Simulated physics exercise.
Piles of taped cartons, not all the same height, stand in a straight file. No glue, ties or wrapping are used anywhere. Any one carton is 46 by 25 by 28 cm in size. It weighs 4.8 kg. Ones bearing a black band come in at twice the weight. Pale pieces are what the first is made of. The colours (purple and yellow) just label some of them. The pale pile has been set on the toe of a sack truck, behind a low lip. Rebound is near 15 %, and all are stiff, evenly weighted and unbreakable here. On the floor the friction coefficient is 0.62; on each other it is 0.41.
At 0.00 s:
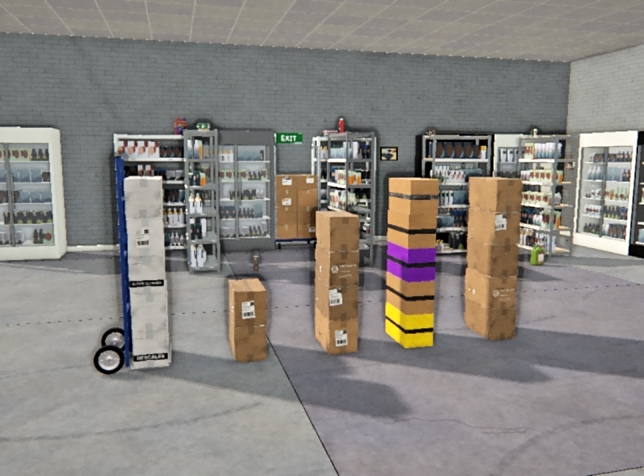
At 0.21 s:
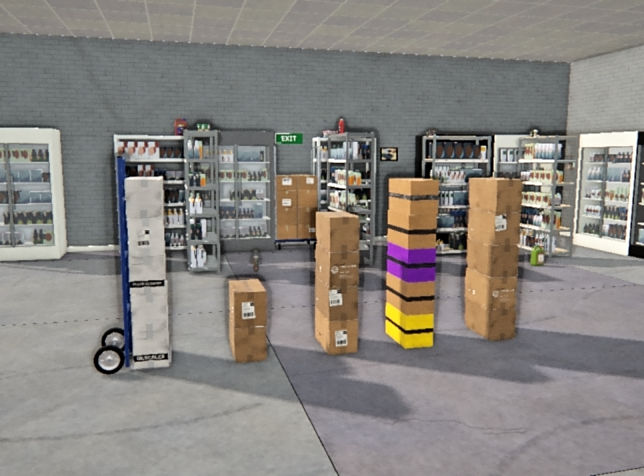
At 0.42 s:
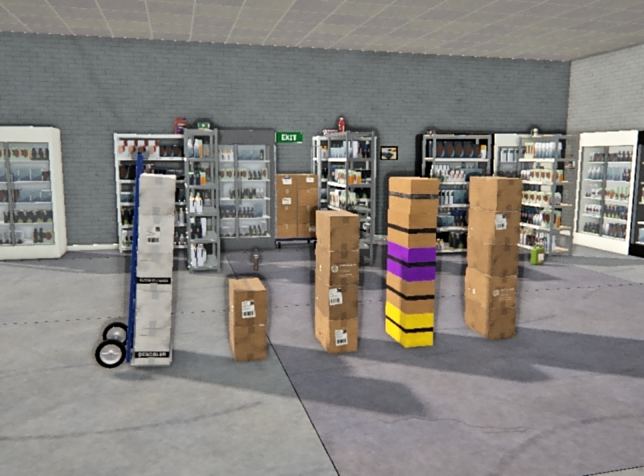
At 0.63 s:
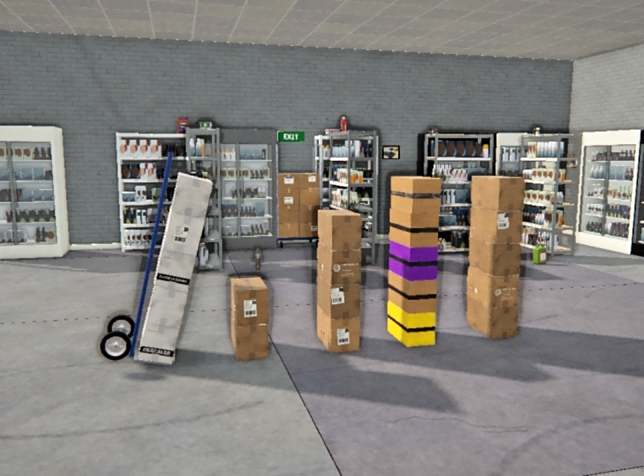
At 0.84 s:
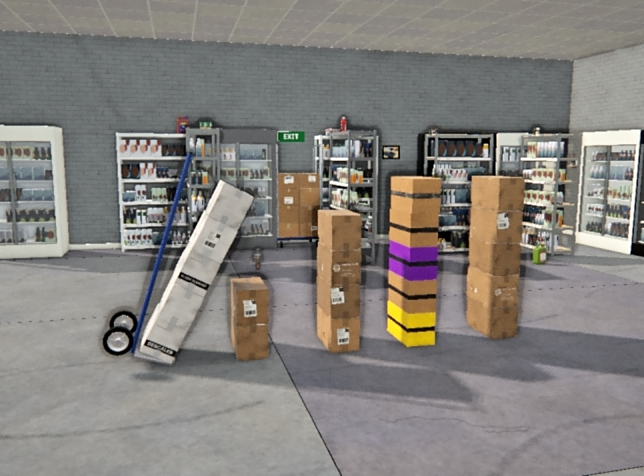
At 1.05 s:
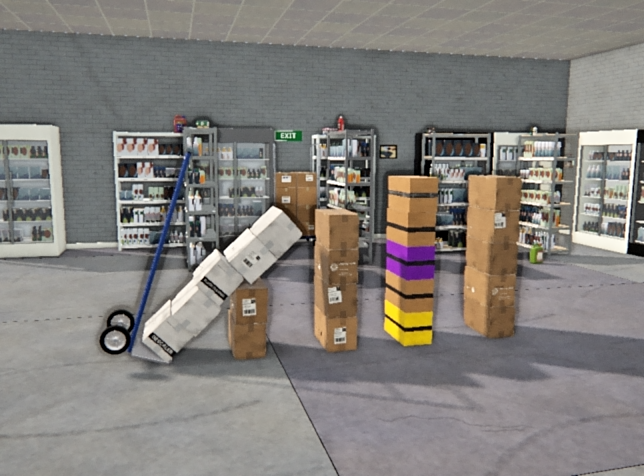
Storeroom with shelves and fridges, a blue sack truck tilting right and a pale carton stack leaning off it over a short brown pile.
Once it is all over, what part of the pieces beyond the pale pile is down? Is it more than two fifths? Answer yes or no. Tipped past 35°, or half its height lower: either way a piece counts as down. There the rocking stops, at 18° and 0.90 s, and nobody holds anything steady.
No.
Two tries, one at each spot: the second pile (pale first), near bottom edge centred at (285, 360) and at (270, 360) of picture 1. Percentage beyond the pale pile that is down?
The first try gives 10 per cent, the second 10 per cent.
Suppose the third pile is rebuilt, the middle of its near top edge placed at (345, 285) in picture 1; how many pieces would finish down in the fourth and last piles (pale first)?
Fourth 0, last 0.
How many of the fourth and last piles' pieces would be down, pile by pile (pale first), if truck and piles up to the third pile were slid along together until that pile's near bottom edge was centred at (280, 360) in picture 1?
That would give fourth 0, last 0.
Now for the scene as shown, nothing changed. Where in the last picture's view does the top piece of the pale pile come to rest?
The top pale piece ends up roughly at (303, 297).
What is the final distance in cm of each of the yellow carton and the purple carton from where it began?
About: Yellow 0, purple 0.
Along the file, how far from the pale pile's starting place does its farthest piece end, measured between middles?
Distance: Near 120 cm.
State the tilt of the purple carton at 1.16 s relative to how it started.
Roughly 0°.
After 1.16 s, 5 of the pale pile down; none of the 16 other cartons down, 1 disturbed.
After 1.44 s, 5 of the pale pile down; none of the 16 other cartons down, 6 disturbed.
After 2.48 s, 5 of the pale pile down; none of the 16 other cartons down, 4 disturbed.
At rest (3.2 s), 5 of the pale pile down; none of the 16 other cartons down, 4 disturbed; purple carton unmoved; yellow carton unmoved. That is 0 per cent. As the last picture would show them, middles, purple carton near (410, 258), yellow carton near (408, 321).
